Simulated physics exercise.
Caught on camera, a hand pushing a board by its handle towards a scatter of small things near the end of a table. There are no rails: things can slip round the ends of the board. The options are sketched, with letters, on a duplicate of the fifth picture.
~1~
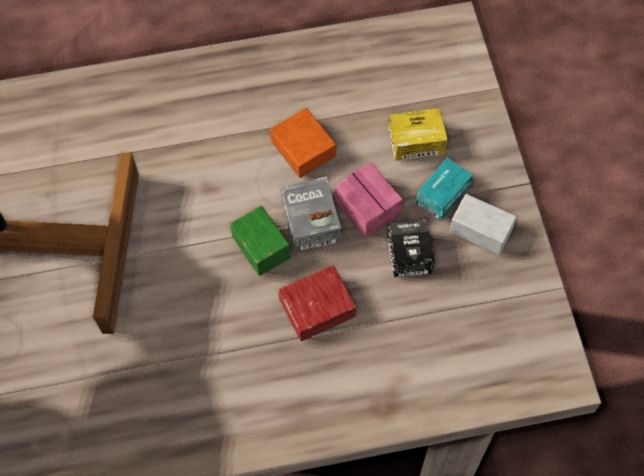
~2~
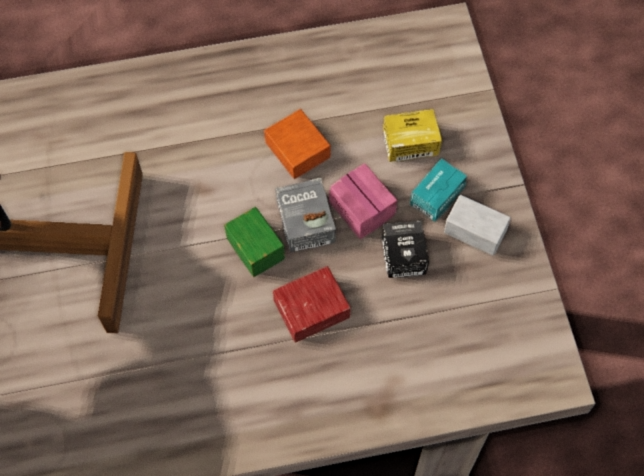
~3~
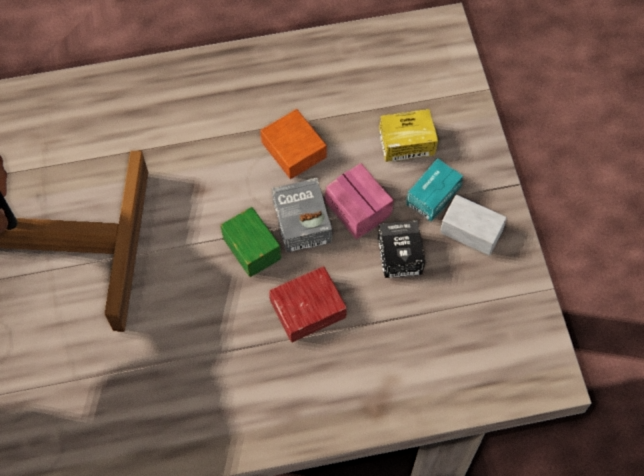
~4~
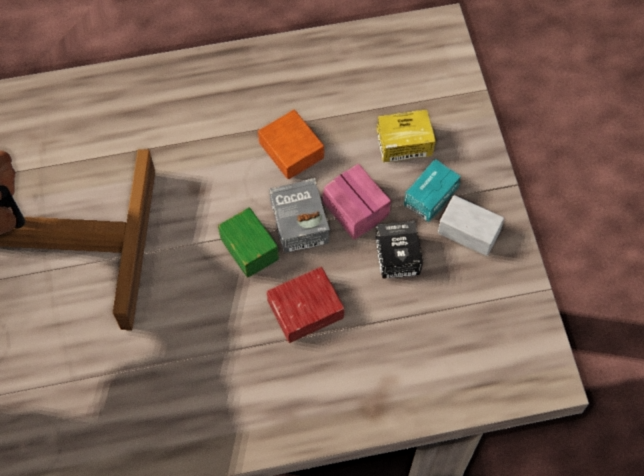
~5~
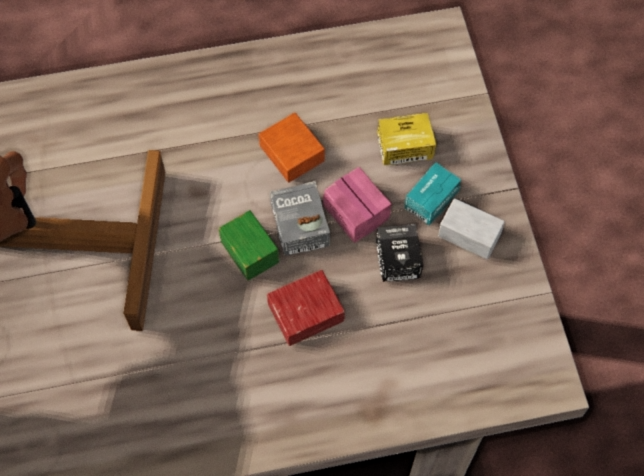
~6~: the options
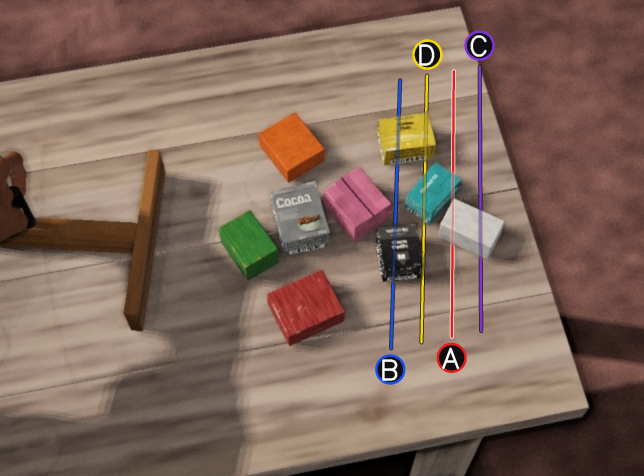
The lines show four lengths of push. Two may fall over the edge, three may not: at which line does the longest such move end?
It can go as far as D.
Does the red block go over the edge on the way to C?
By then, no.
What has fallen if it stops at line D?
The turquoise packet.
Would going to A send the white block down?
Yes.
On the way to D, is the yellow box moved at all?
By then, yes.
On the marked copy, A at (453, 196); B at (396, 206); C at (481, 191); D at (425, 201).
Following D. Soon after the start, board (245, 211); green block (270, 251); grey packet (313, 218).
Later, board (347, 192); turquoise packet (474, 182); yellow box (427, 136).
In the end, board (422, 179); turquoise packet over the edge; yellow box (498, 129); one fallen.
As for the rest, A drops three; B is within the limit but short; C drops five.
